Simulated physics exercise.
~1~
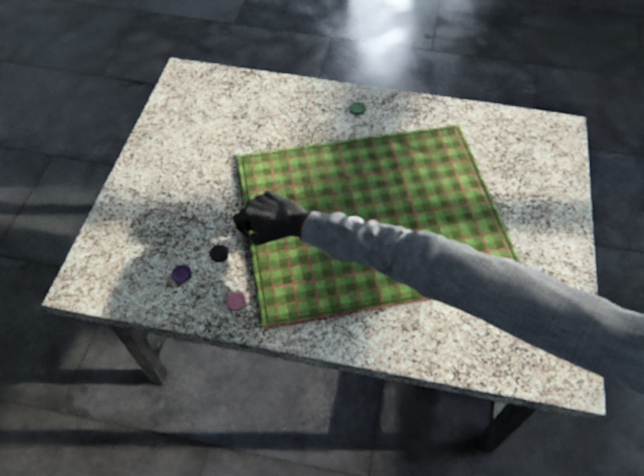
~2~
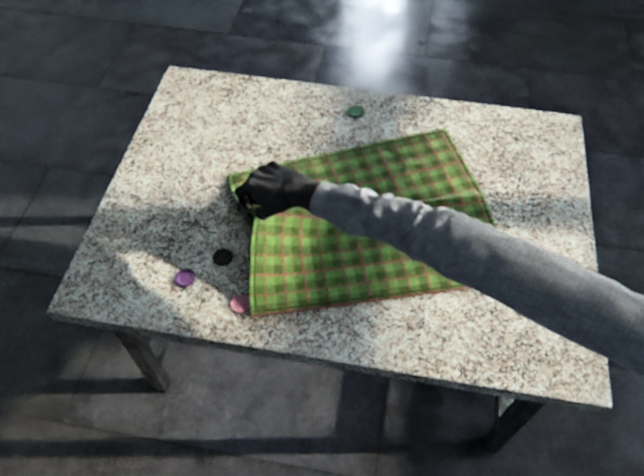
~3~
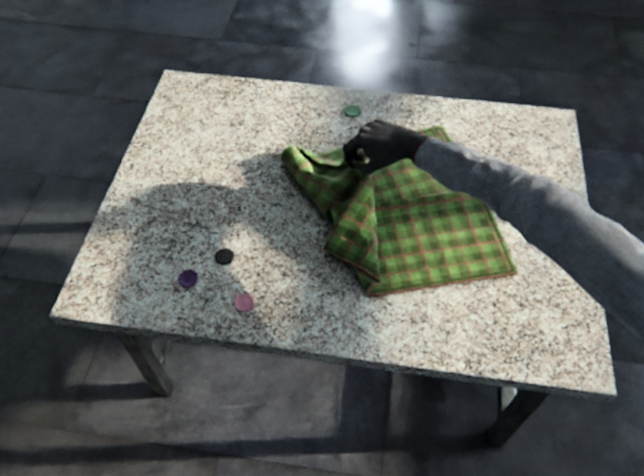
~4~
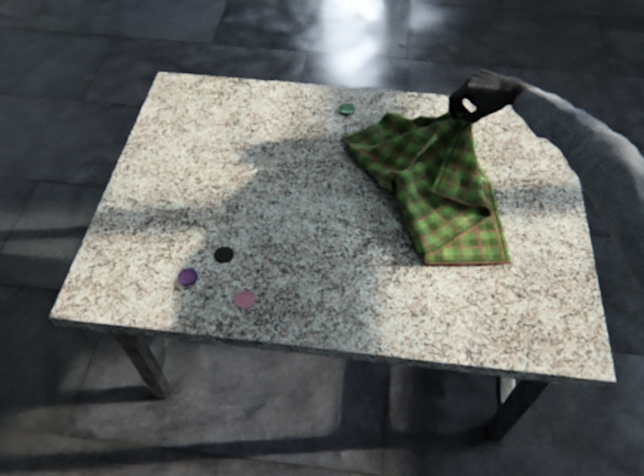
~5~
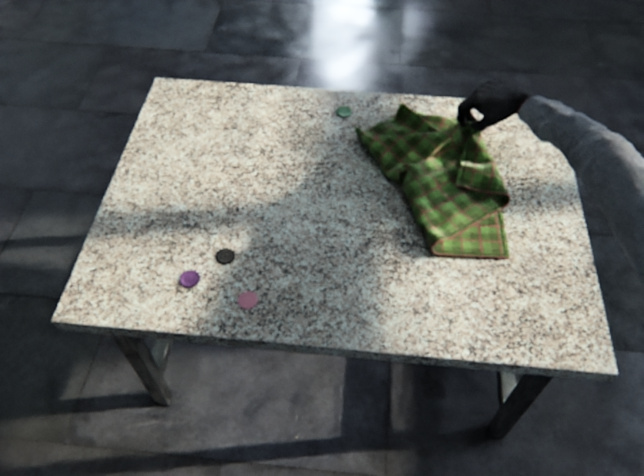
The clip shows a gloved hand gripping the left edge of a green checked cloth on a speckled table and drawing it to the right, folding it into a crumpled heap near the far right side, while four small discs stay uncovered.
